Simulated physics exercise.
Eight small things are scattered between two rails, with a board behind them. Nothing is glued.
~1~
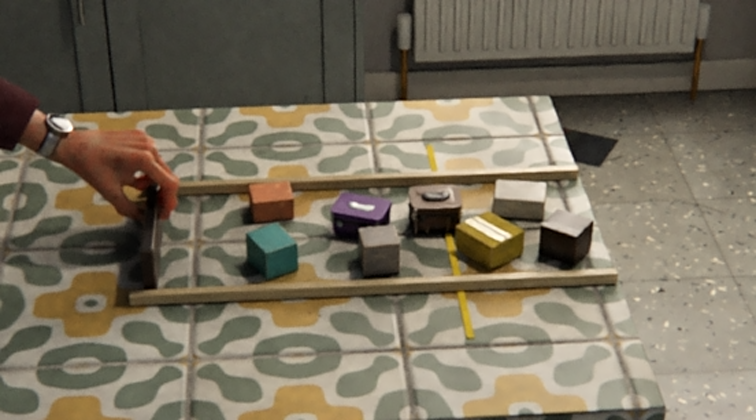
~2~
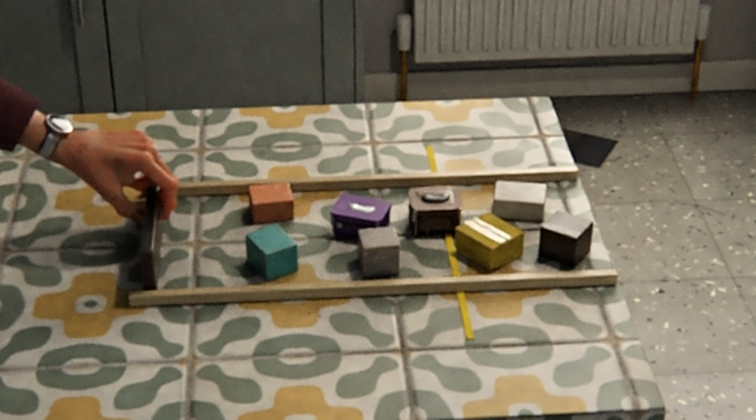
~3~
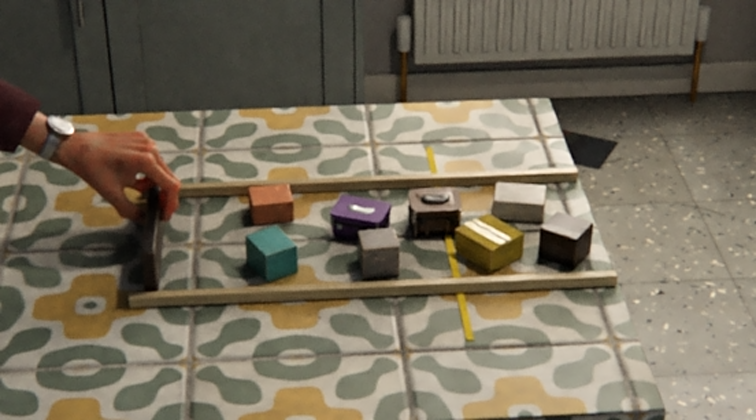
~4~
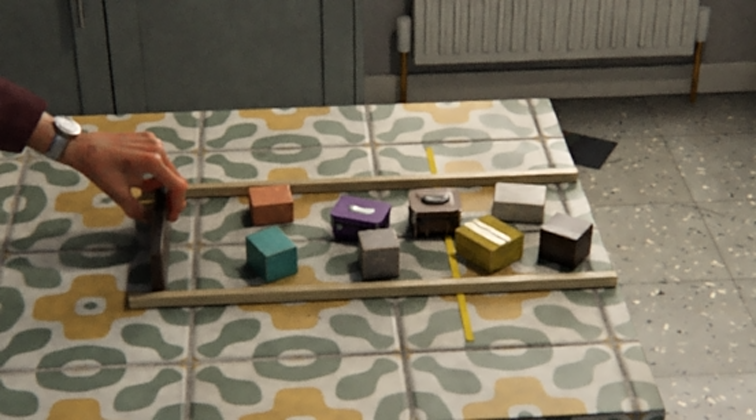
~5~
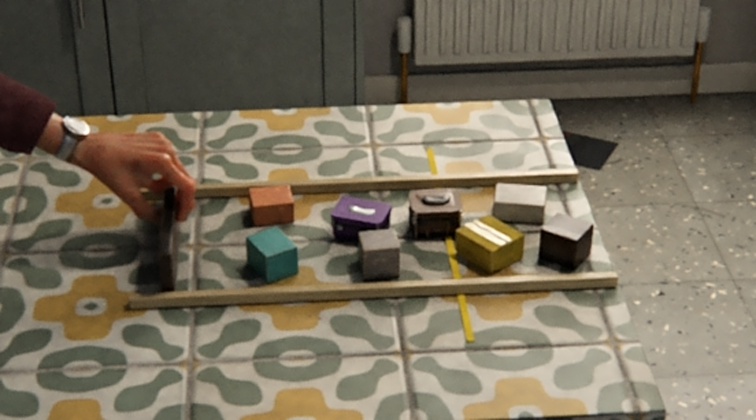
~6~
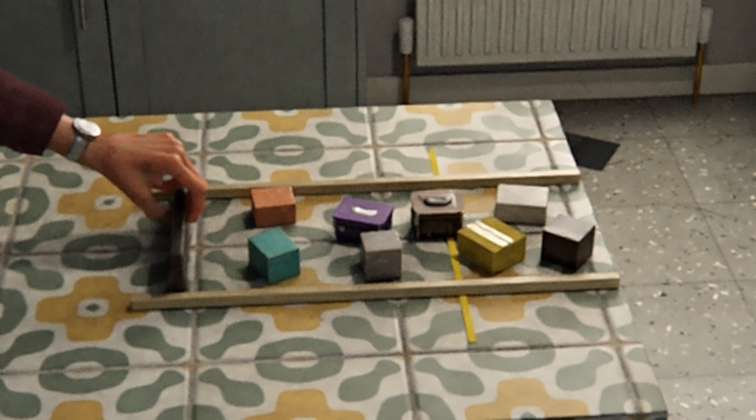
A hand slides a dark board slightly right between two rails, behind eight small scattered objects.
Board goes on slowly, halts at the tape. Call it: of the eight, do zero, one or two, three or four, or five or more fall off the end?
Zero fall off.
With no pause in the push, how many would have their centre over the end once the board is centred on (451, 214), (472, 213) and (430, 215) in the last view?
By position: 0 / 0 / 0.
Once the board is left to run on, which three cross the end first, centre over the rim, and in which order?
Order noted: White block, then black block, then yellow box.
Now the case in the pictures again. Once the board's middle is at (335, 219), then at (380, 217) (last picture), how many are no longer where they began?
Tally: 4; 5.
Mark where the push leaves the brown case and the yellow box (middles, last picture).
Brown case: About (517, 204); yellow box: About (538, 233).
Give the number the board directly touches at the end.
Contact count: 3.
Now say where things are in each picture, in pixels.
Black block (566, 237); white block (520, 200); yellow box (490, 240); board (154, 222); tape (448, 232), in the first picture.
White block (520, 201); brown case (435, 211), in the second picture.
Yellow box (489, 243); board (155, 224), in the third picture.
Black block (566, 241); grey block (379, 254), in the fourth picture.
White block (520, 204); turquoise block (272, 255), in the fifth picture.
Black block (568, 242); white block (522, 205); yellow box (492, 245); board (182, 226); tape (450, 236), in the sixth picture.
Soon after, none off yet; black block at rest near (568, 242); white block at rest near (522, 205); yellow box at rest near (492, 245).
Then, none off yet; black block at rest near (568, 242); white block moving near (531, 203); yellow box moved a little near (507, 242).
At rest, the number that fall off is zero.
